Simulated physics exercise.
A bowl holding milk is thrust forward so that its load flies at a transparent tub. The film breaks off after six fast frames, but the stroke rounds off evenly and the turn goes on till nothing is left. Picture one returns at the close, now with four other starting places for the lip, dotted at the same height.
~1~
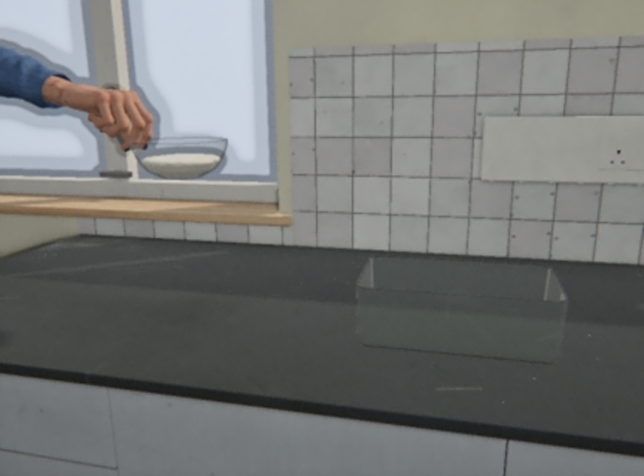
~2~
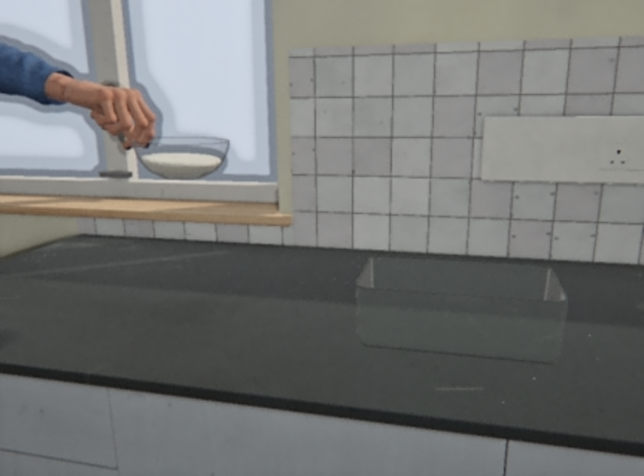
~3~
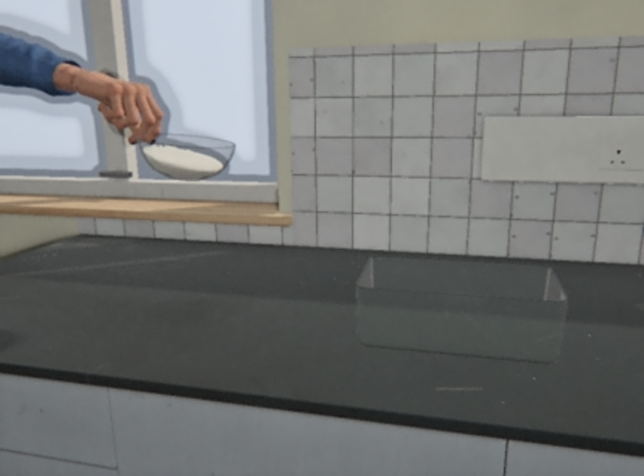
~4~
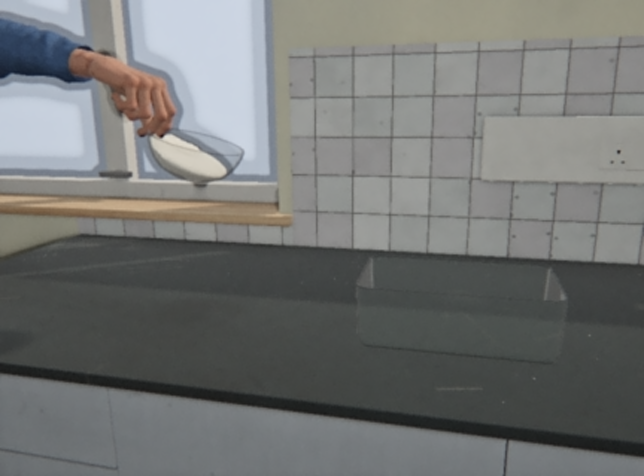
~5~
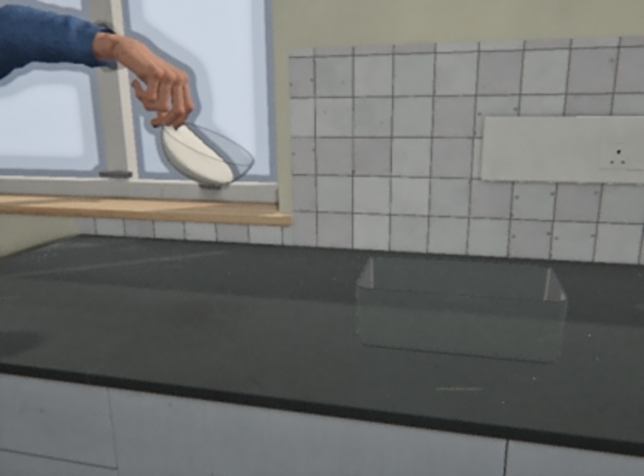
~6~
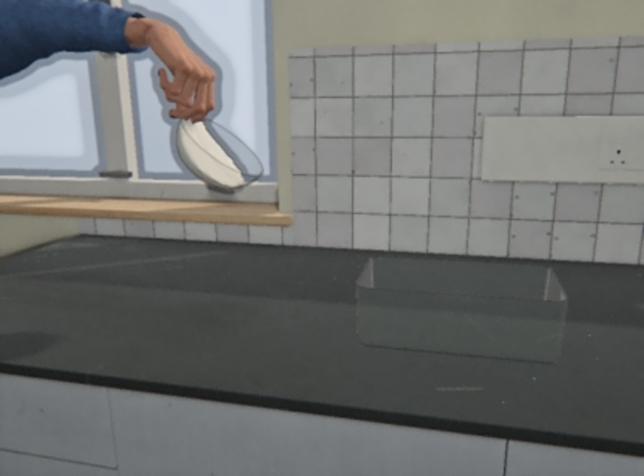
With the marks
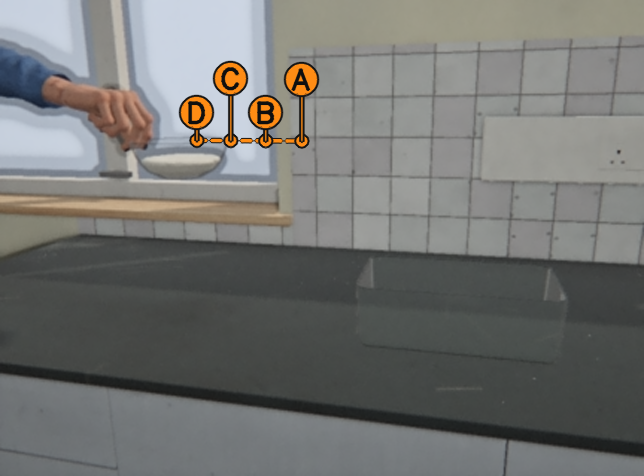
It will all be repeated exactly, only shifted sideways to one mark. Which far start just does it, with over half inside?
That is spot B.
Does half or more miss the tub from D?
Yes.
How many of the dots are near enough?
Two.
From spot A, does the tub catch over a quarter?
Yes, clearly.
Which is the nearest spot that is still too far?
It is C.
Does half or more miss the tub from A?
No.
On the marked copy, A at (301, 141); B at (265, 140); C at (230, 140); D at (196, 140).
With A, about 85 % lands in the tub, 4 % falls short and 11 % goes beside or beyond.
With B, about 70 % lands in the tub, 21 % falls short and 9 % goes beside or beyond.
With C, about 19 % lands in the tub, 76 % falls short and 4 % goes beside or beyond.
With D, about 0 % lands in the tub, 98 % falls short.
